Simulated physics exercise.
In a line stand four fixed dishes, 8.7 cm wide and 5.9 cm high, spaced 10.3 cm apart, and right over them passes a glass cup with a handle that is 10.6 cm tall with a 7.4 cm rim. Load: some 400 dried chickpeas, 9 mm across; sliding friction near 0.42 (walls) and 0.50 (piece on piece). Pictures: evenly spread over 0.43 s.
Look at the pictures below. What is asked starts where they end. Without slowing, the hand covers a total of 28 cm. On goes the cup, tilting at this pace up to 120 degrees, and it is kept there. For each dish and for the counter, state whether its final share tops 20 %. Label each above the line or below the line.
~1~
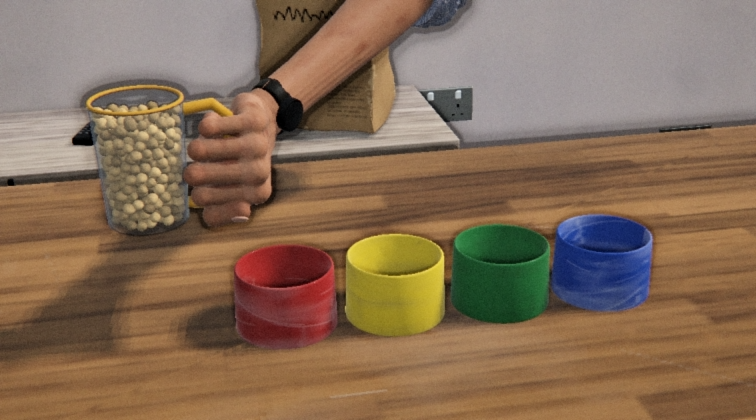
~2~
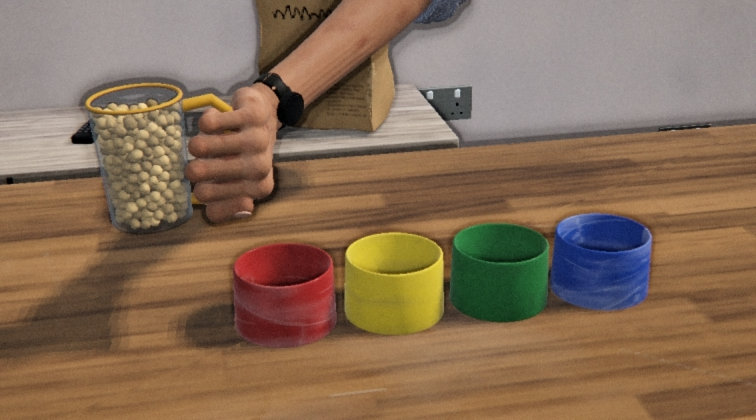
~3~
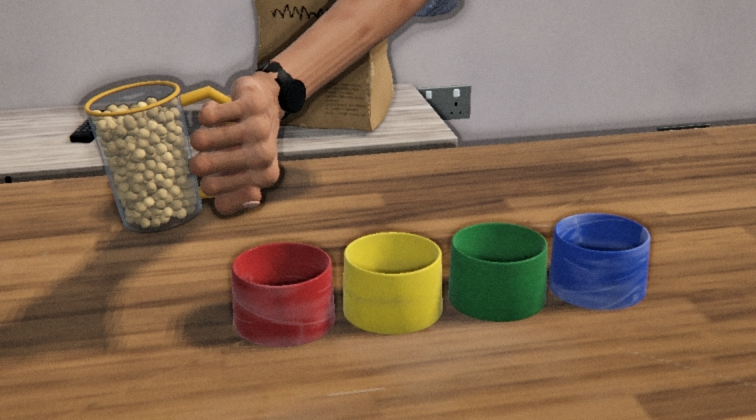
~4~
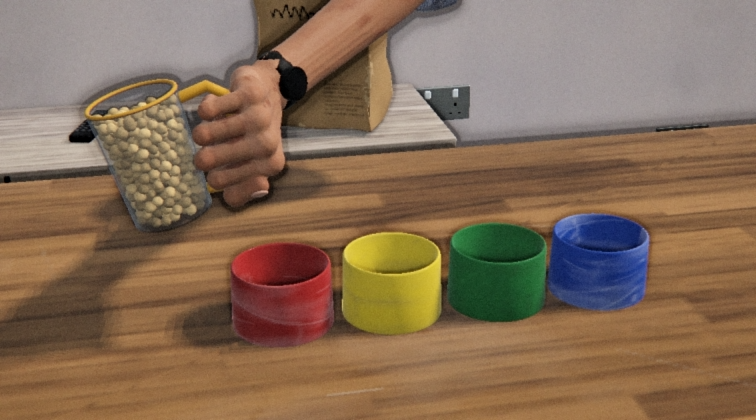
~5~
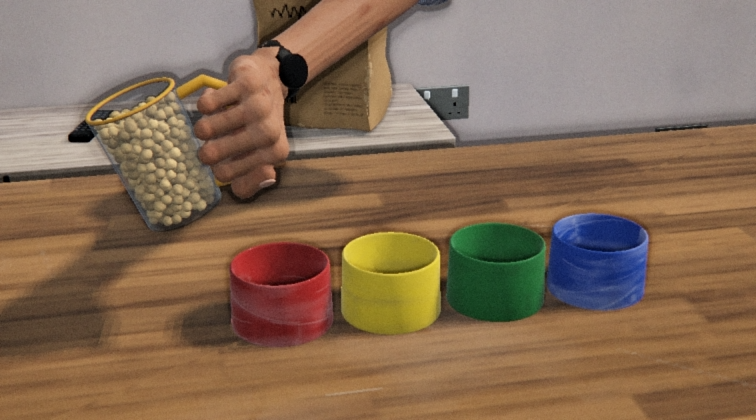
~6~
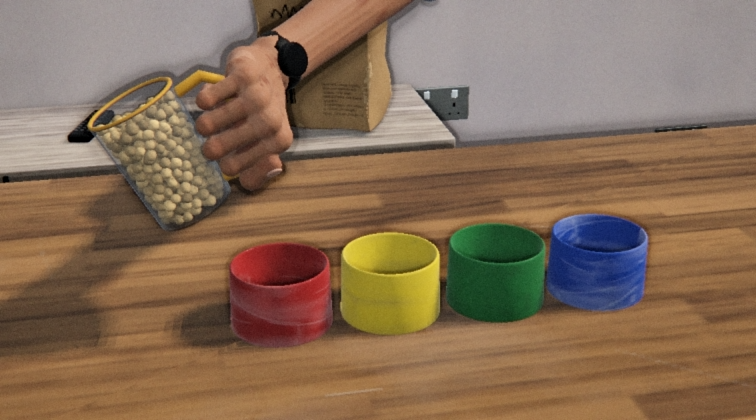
Red: Below the line; blue: Below the line; green: Below the line; yellow: Below the line; counter: Above the line.
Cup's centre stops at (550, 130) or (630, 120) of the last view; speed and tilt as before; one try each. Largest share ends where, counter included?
Counter; counter.
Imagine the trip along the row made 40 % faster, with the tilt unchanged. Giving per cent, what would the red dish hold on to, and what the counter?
In that case: Red 60, and counter 40.
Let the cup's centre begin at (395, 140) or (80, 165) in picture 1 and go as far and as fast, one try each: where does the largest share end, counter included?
The biggest share goes to yellow on the first try and counter on the second.
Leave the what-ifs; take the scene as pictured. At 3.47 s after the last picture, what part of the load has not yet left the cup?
Close to 0 % of the load.
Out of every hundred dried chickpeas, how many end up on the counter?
Around 100 percent, I'd guess.
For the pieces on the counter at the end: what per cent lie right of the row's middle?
Roughly 0 per cent of them.
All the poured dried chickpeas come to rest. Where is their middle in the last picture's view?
Centre at rest, approx.: (176, 328) px.
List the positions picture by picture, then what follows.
Cup at (142, 161), tilt 0 degrees, lip at (88, 103), moved 0.0 cm; middle of the pieces at (143, 164); red dish at (284, 266); yellow dish at (395, 255); green dish at (501, 244); blue dish at (604, 234), in the first frame.
Cup at (144, 159), tilt 2 degrees, lip at (87, 104), moved 0.2 cm; middle of the pieces at (144, 162), in the second frame.
Cup at (148, 158), tilt 8 degrees, lip at (86, 107), moved 0.6 cm; middle of the pieces at (149, 160), in the third frame.
Cup at (153, 157), tilt 14 degrees, lip at (86, 113), moved 1.1 cm; middle of the pieces at (154, 160), in the fourth frame.
Cup at (158, 157), tilt 20 degrees, lip at (88, 118), moved 1.6 cm; middle of the pieces at (159, 159), in the fifth frame.
Cup at (164, 157), tilt 25 degrees, lip at (90, 125), moved 2.1 cm; middle of the pieces at (165, 159); red dish at (279, 265); yellow dish at (390, 254); green dish at (497, 244); blue dish at (599, 234), in the sixth frame.
Then, 2.08 s after the last picture, tilt 120 degrees; cup holds 0 %.
Then, 3.47 s after the last picture, tilt 120 degrees; cup holds 0 %.
Then, 4.78 s after the last picture, tilt 120 degrees; cup holds 0 %.
In the end, red 0 %, blue 0 %, green 0 %, yellow 0 %, counter 100 %.
